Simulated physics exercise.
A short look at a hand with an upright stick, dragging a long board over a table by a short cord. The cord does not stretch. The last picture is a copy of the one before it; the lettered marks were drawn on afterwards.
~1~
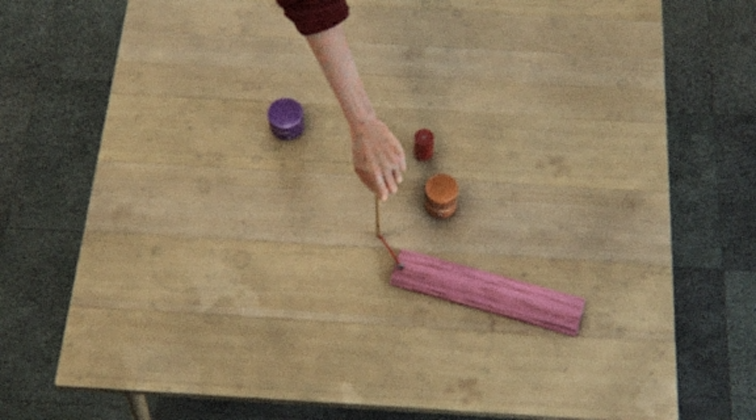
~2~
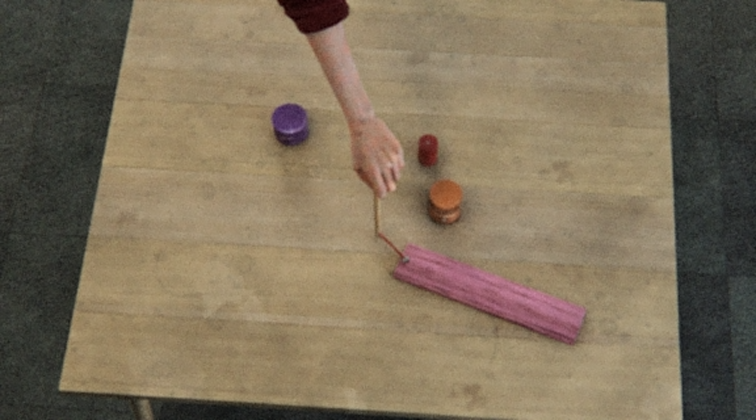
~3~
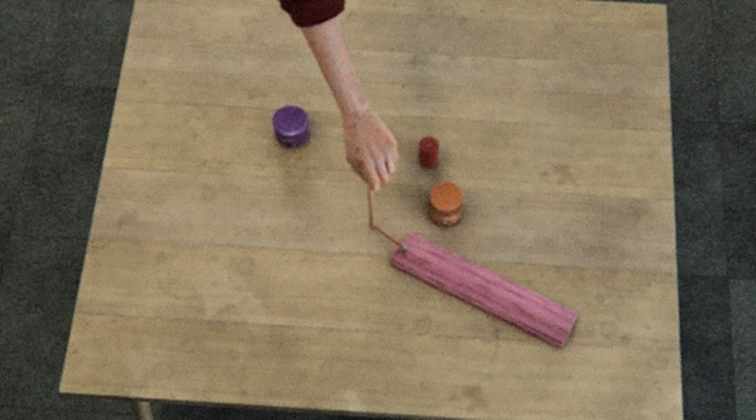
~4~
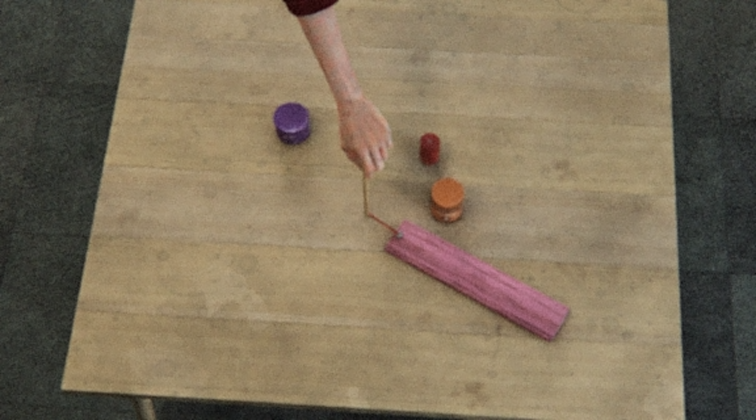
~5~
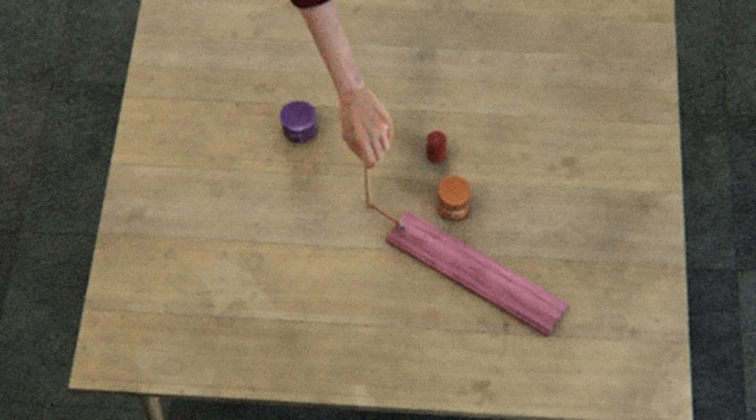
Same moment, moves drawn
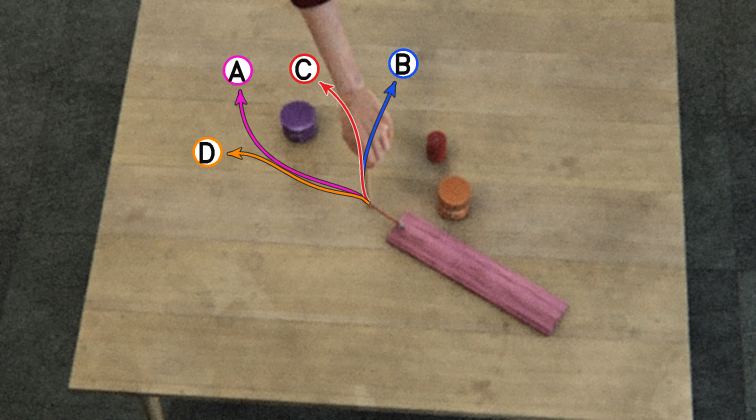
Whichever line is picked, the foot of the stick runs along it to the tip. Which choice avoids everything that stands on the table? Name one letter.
Path D.
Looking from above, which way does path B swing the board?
It turns clockwise.
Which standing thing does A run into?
The purple tub.
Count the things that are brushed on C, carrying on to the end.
In all, one.
On the marked copy, A from (369, 203) via (280, 164) to (240, 91); B from (369, 203) via (370, 140) to (395, 83); C from (369, 203) via (357, 133) to (320, 83); D from (369, 203) via (294, 177) to (229, 154).
Taking D. A third of the way, foot of the stick (318, 188), middle of the board (429, 245).
Two thirds of the way, foot of the stick (269, 163), middle of the board (378, 219).
When it is over, foot of the stick (224, 156), middle of the board (337, 201); nothing has been touched.
As for the rest, A meets the purple tub; B meets the orange jar and red candle; C meets the orange jar.
